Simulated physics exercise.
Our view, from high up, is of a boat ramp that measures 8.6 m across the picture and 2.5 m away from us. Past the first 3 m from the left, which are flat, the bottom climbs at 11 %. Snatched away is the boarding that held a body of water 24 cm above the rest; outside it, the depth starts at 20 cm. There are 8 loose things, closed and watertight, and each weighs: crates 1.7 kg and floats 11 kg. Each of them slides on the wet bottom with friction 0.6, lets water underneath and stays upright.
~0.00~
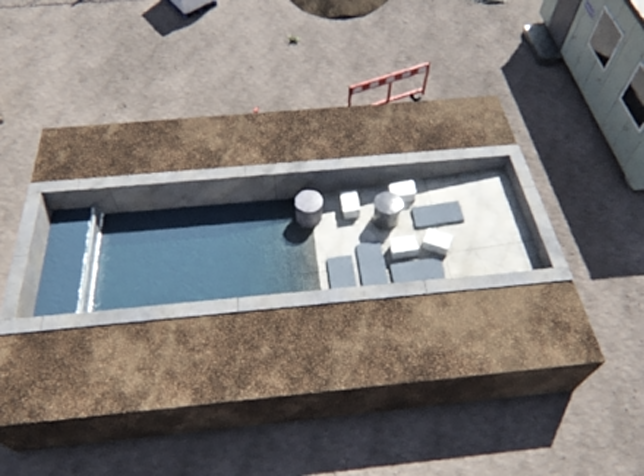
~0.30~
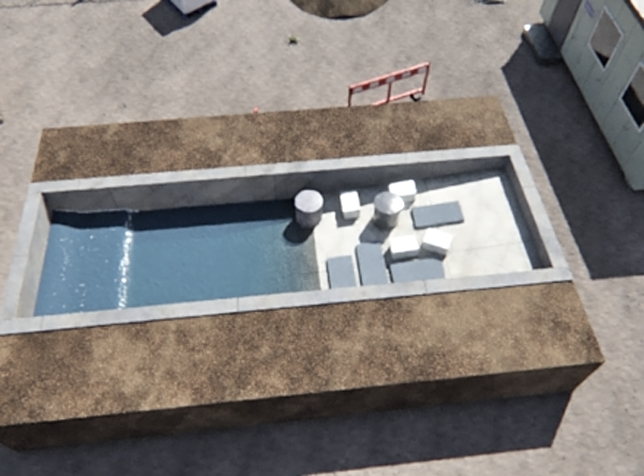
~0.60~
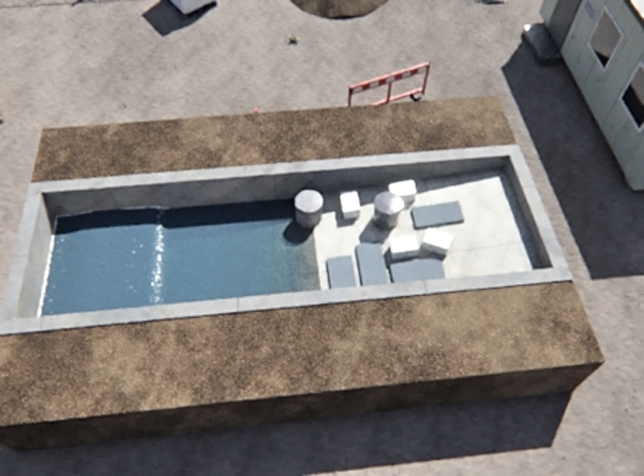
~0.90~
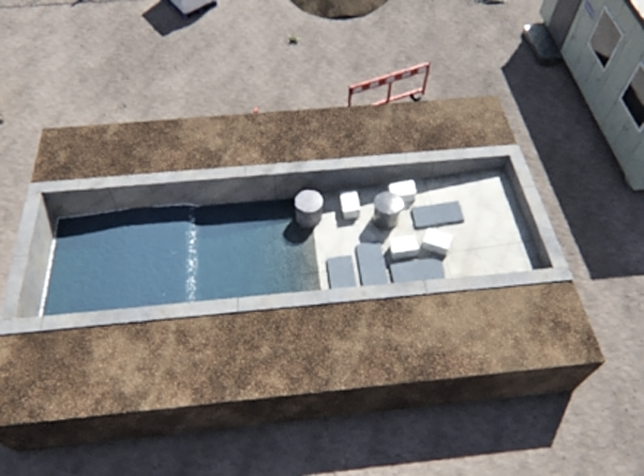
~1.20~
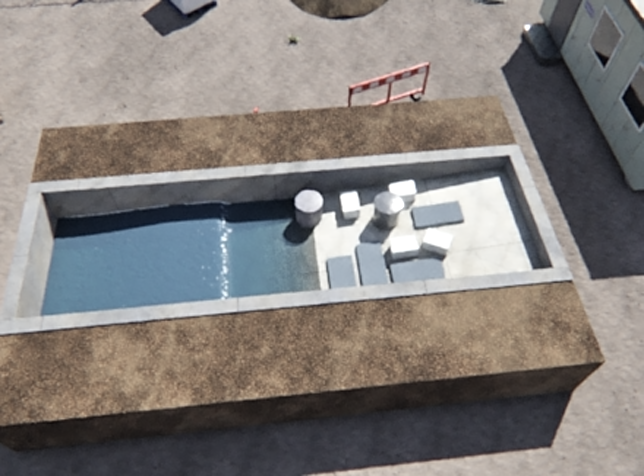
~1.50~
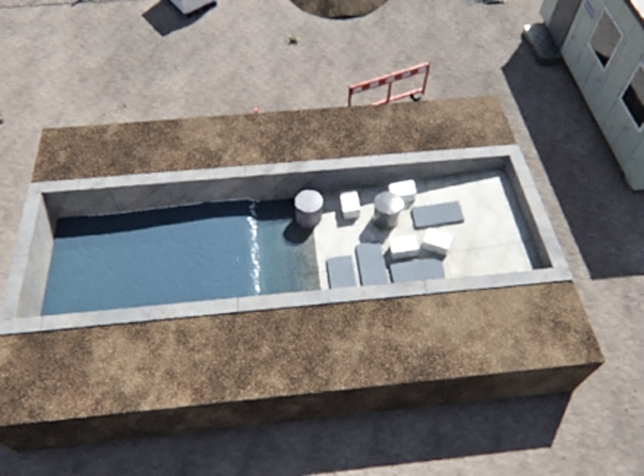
At first, a white line of foam crosses the water near the left end of a walled concrete basin, with pale boxes, grey slabs and drums at its right side. The foamy ripple then travels steadily rightward across the blue water, nearing the dry floor, while the objects stay still.
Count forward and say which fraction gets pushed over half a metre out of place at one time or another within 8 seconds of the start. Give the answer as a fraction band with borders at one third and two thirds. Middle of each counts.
Band: 1/3 up to 2/3.
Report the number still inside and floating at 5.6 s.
It comes to 5.
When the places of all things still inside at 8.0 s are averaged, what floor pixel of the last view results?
Averaged position, last view: Near pixel (326, 258).
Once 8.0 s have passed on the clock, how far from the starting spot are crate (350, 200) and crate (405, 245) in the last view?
150 cm and 250 cm respectively.
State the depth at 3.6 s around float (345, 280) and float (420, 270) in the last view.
First roughly 8 cm, second roughly 3 cm.
After 2.1 s 0 of 8 are over 50 cm from their spots; 0 afloat.
After 3.6 s 0 of 8 are over 50 cm from their spots; 4 afloat.
After 5.6 s 3 of 8 are over 50 cm from their spots; 5 afloat.
After 8.0 s 5 of 8 are over 50 cm from their spots, and 5 have been at some point; 4 afloat.
